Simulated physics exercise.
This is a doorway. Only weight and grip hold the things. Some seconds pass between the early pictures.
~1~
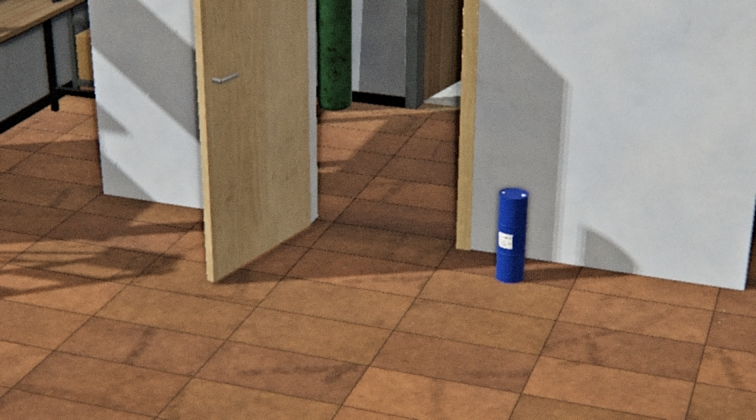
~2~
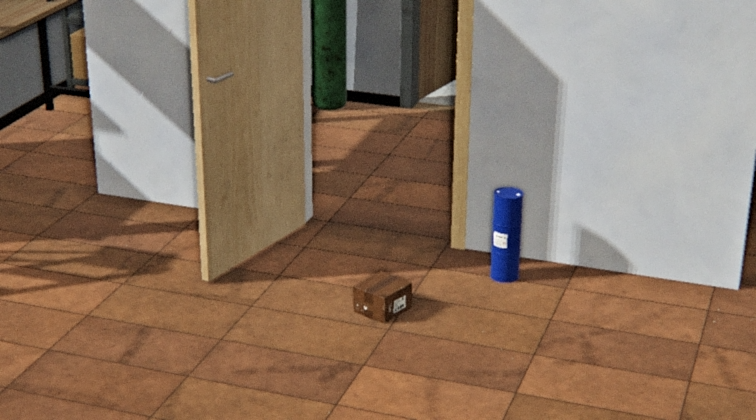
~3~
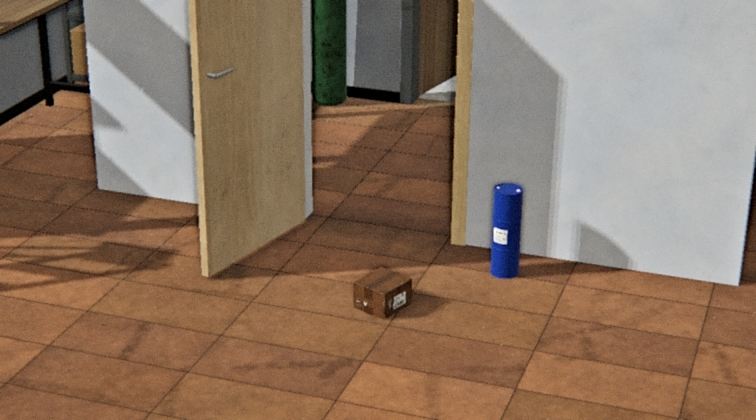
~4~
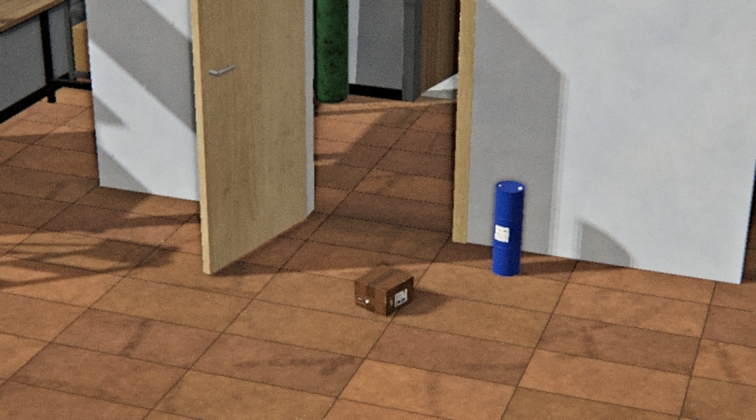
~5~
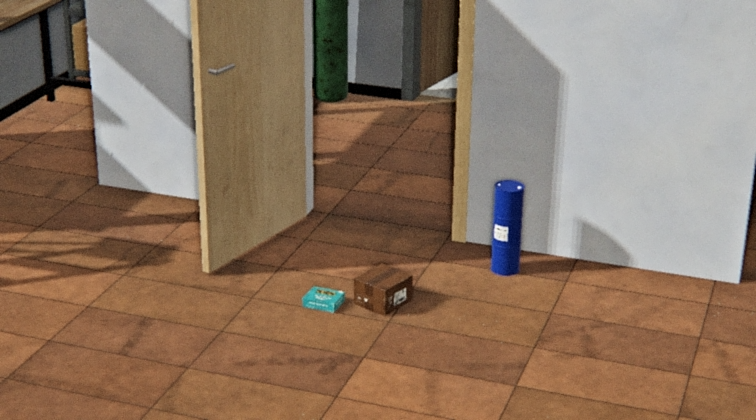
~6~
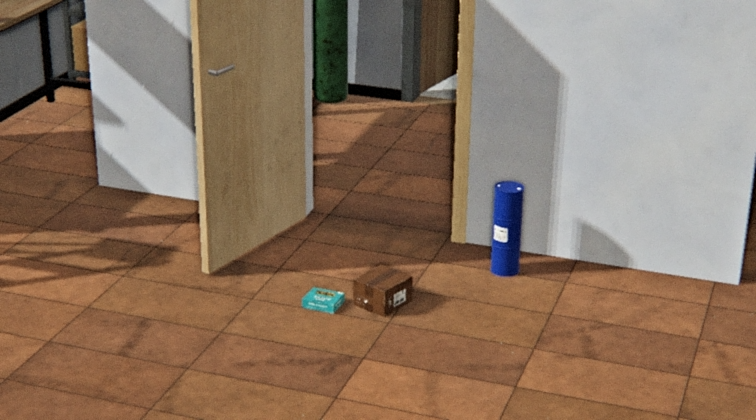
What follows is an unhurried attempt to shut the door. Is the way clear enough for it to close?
It reaches the frame.
Then, 0.50 s on from there, door at 85°.
Then, 0.80 s on from there, door at 61°.
Then, 1.10 s on from there, door at 34°.
Then, 1.40 s on from there, door at 7°.
In the end, door at 0°; all 3 unmoved. At the end, from the last picture's camera, turquoise packet near (323, 300).
